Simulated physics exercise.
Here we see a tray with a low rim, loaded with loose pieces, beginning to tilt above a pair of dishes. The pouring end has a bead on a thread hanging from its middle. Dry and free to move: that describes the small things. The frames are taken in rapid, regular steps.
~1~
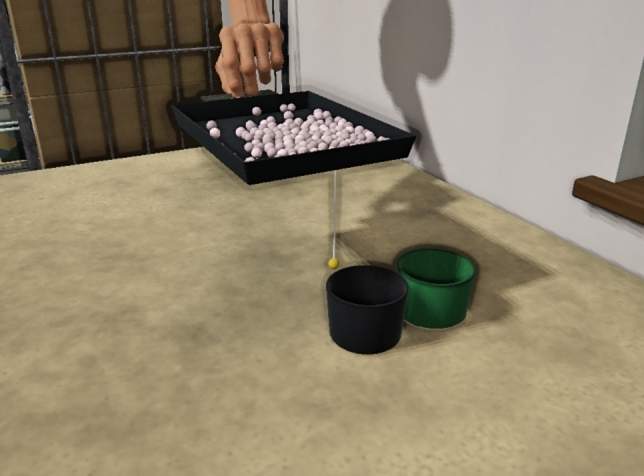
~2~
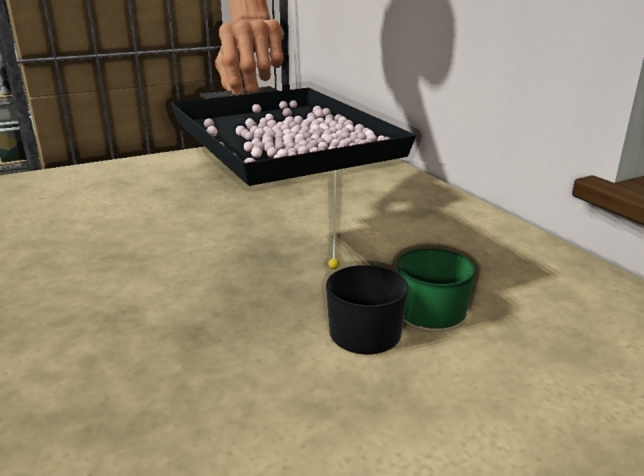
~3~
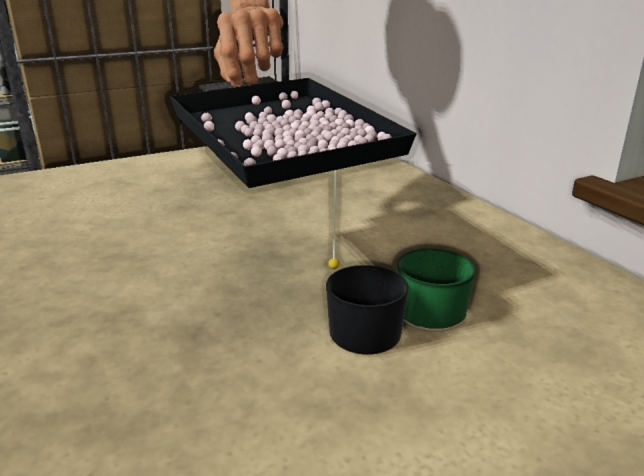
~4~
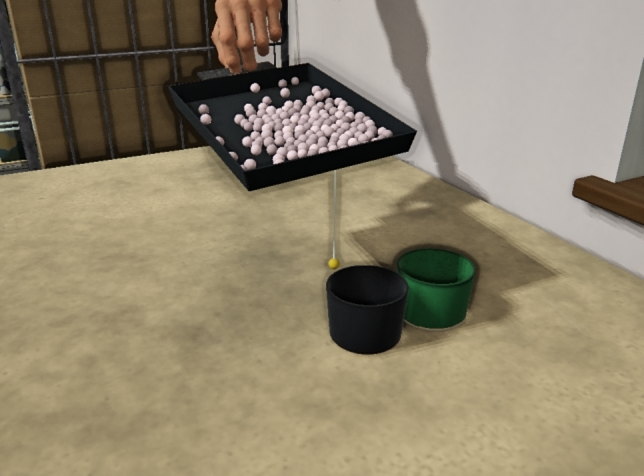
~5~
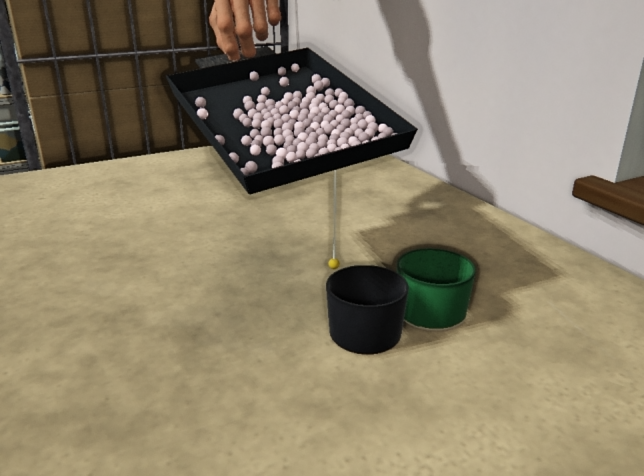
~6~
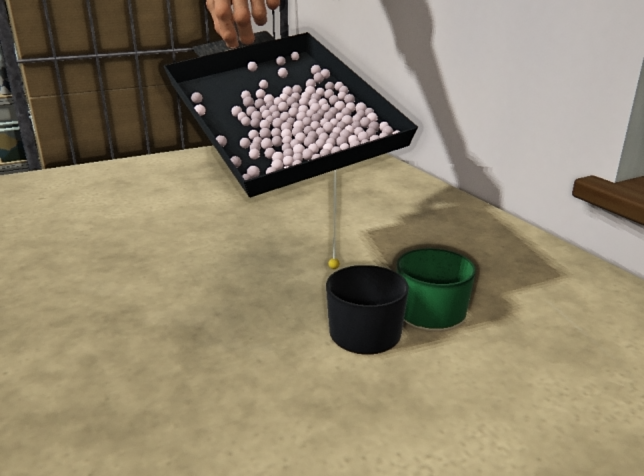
A hand tilted a dark tray of small pale pink balls above a black dish and a green one, raising the back edge steadily while the front left corner dipped and the balls shifted.
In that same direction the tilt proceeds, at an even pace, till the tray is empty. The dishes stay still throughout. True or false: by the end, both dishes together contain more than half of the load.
False.
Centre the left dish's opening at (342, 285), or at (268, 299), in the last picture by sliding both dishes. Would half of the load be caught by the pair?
Together the dishes get less than a half first, then beyond half.
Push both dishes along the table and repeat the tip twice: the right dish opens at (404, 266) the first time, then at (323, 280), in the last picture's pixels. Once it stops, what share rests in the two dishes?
In order, 0 % and 60 %.
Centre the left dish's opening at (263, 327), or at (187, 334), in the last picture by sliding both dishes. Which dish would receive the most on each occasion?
First try: The left-side dish; second try: The right-side dish.
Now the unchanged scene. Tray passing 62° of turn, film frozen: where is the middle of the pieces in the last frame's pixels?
In the last view the centre sits at roughly (285, 164).
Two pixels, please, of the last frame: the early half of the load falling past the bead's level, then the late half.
(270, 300), then (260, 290).
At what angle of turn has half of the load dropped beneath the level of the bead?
Close to 85 degrees, I reckon.
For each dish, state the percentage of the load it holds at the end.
Result - left dish: 0 %; right dish: 0 %.
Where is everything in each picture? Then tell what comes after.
Corners of the pouring end at (247, 160) and (409, 135), level; middle of the load at (315, 140), sugar pearls; left dish at (388, 325); right dish at (458, 303); bead on its thread at (334, 264), in the first frame.
Corners of the pouring end at (247, 161) and (409, 134), level; middle of the load at (315, 139), in the second frame.
Corners of the pouring end at (247, 164) and (410, 133), tipped barely, lowest at the left corner; middle of the load at (315, 136), in the third frame.
Corners of the pouring end at (247, 168) and (410, 130), tipped a little, lowest at the left corner; middle of the load at (315, 131), in the fourth frame.
Corners of the pouring end at (248, 173) and (410, 128), tipped a little, lowest at the left corner; middle of the load at (315, 127), in the fifth frame.
Corners of the pouring end at (248, 177) and (411, 126), tipped clearly, lowest at the left corner; middle of the load at (315, 126), most on the move; left dish at (388, 325); right dish at (458, 303), in the sixth frame.
Soon, tray tipped steeply; most on the tray; a stray few outside both; a small part in the air.
A while on, tray tipped past a quarter turn; a small part on the tray; most outside both; a small part in the air.
Towards the end, tray tipped past a quarter turn; all outside both.
Finally, tray tipped past a quarter turn; none in the left dish; none in the right dish; all outside both.
